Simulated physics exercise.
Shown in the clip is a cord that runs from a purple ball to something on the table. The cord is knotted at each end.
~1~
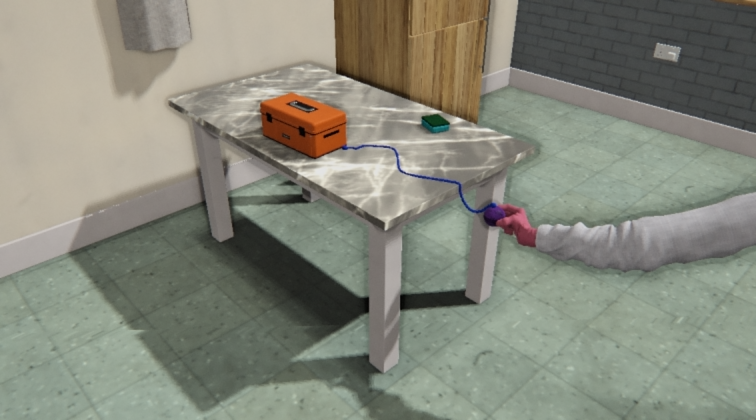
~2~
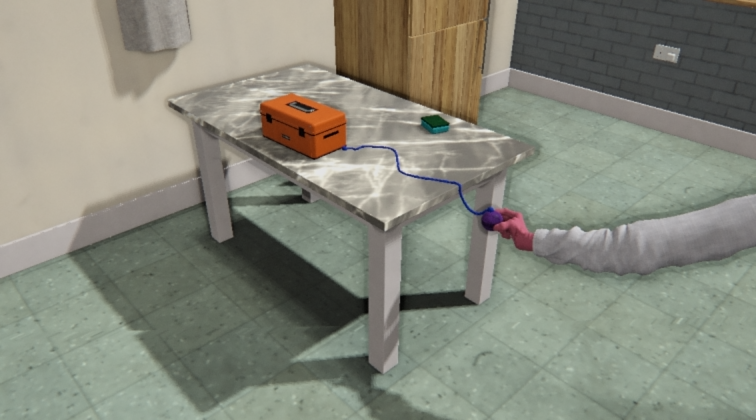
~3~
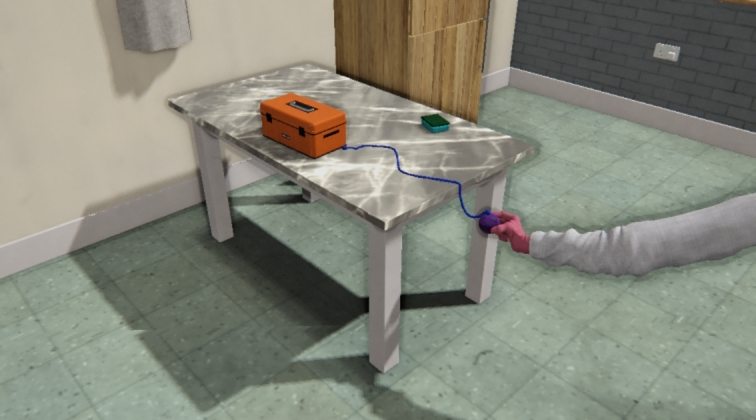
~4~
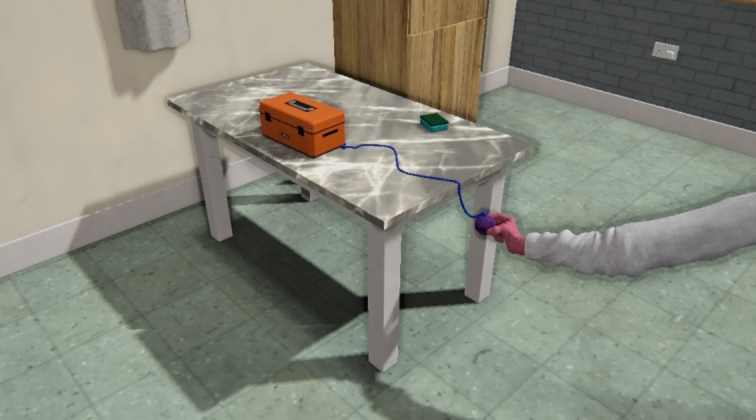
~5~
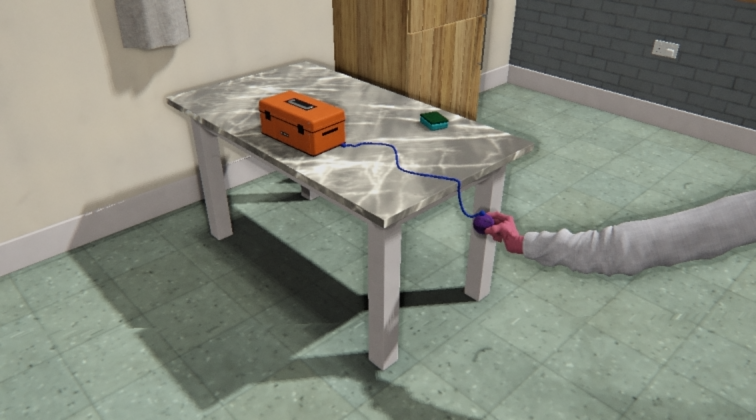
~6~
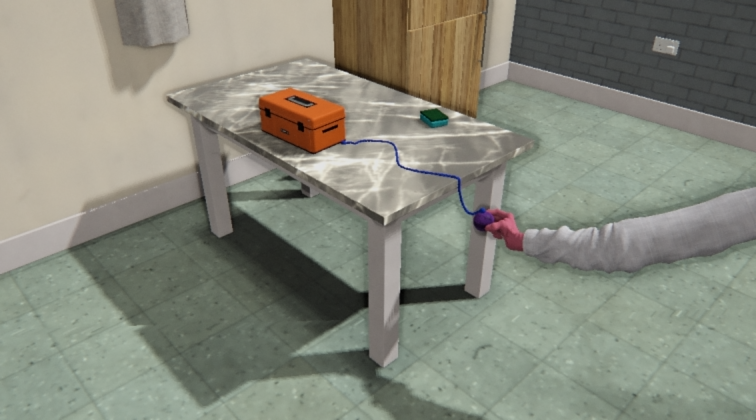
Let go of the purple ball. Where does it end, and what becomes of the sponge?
As I see it, the purple ball is held aloft, the sponge is left in place.
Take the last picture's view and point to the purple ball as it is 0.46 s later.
Approx. location: (436, 251).
Then, 0.46 s after the last picture, ball below the edge near (436, 251); toolbox unmoved; sponge unmoved.
Then, 1.24 s after the last picture, ball below the edge near (485, 271); toolbox unmoved; sponge unmoved.
Then, 2.14 s after the last picture, ball below the edge near (480, 270); toolbox unmoved; sponge unmoved.
At rest, ball below the edge near (431, 252); toolbox unmoved; sponge unmoved. The purple ball hangs in the air and the sponge remains where it stands.
